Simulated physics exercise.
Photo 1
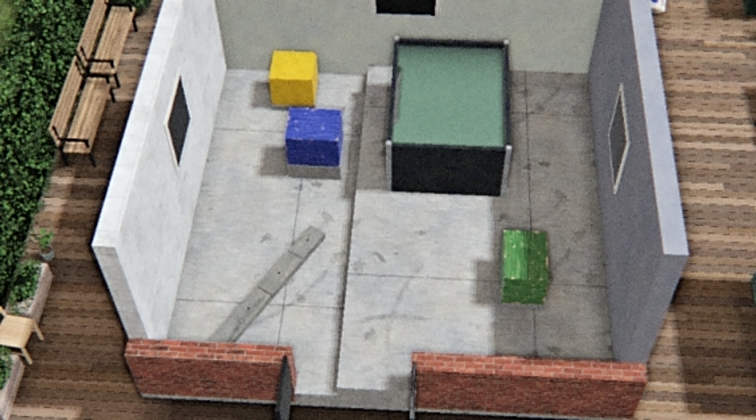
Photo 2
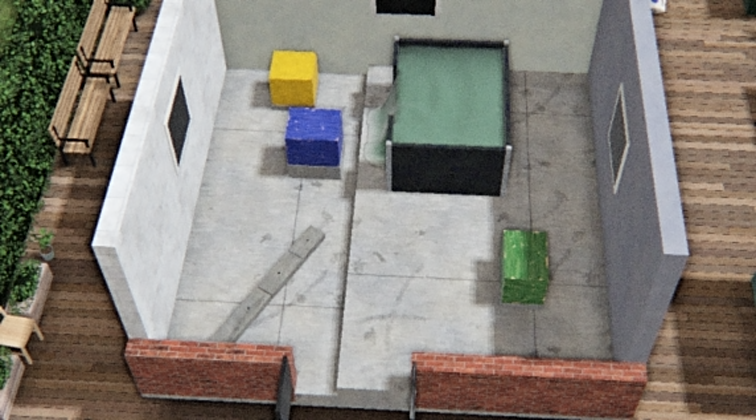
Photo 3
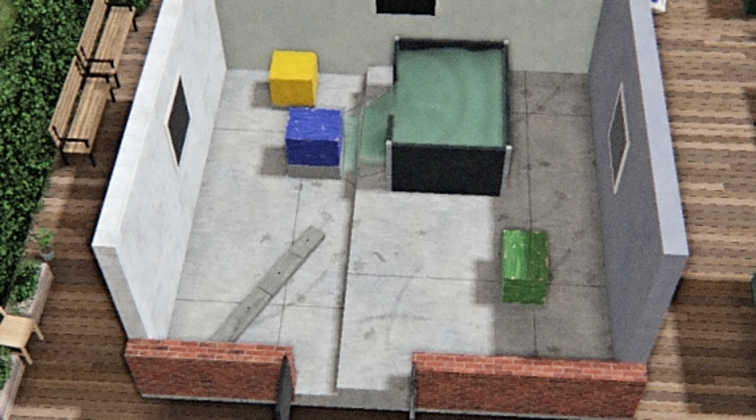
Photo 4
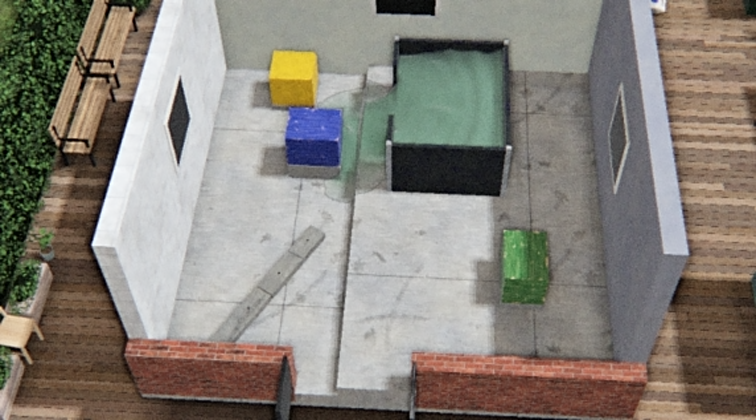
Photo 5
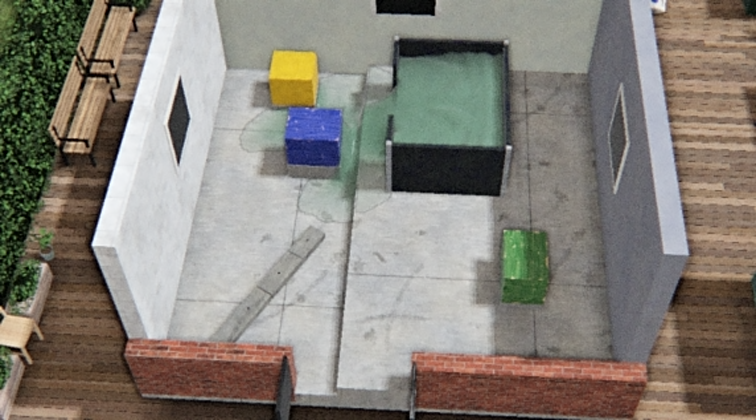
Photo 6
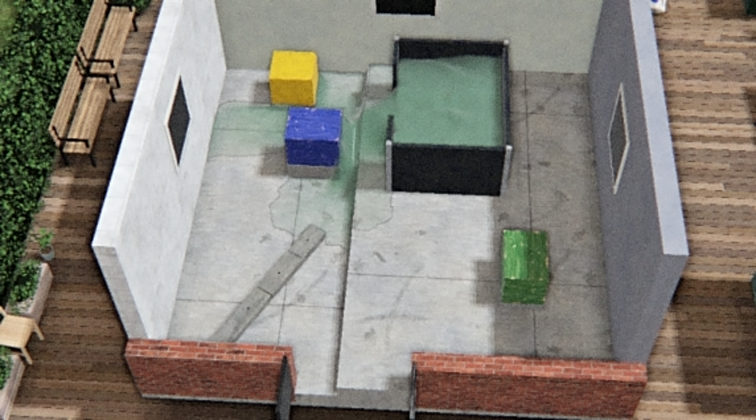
Green water poured out through a gap in the left side of a dark tank, ran past the blue crate, and spread across the lower floor toward the left wall and the grey plank.
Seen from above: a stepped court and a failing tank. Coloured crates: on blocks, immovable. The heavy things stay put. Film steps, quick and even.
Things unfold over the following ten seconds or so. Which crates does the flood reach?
As I see it, the green crate will be spared, the blue crate will be hit by the water, the yellow crate will be hit by the water.
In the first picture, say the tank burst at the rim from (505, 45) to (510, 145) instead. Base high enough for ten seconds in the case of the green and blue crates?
Green crate is reached; blue crate is not reached.
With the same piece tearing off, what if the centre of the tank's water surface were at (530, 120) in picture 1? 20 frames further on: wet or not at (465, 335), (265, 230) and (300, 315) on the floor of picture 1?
Results in order - left untouched, swamped, swamped.
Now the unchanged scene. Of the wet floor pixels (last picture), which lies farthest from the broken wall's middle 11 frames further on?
The front tops out at about (161, 368).
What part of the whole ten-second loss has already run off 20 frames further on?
Near 25 in a hundred.
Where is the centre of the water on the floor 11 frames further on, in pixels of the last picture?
It is near (358, 158).
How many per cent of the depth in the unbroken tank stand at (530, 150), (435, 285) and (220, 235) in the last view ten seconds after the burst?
First spot roughly 2 %, second 0 %, third 12 %.
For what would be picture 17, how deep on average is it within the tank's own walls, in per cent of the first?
Roughly 44 per cent.
A moment on, water covers 35 % of the floor; the green crate not reached, the blue crate water round its plinth, the yellow crate water round its plinth.
Next, water covers 50 % of the floor; the green crate not reached, the blue crate water round its plinth, the yellow crate water round its plinth.
Then, water covers 55 % of the floor; the green crate not reached, the blue crate water round its plinth, the yellow crate water round its plinth.
Later, water covers 55 % of the floor; the green crate not reached, the blue crate water round its plinth, the yellow crate water round its plinth.
In the end, water covers 55 % of the floor; the green crate stayed above the water, the blue crate was topped, the yellow crate was topped.
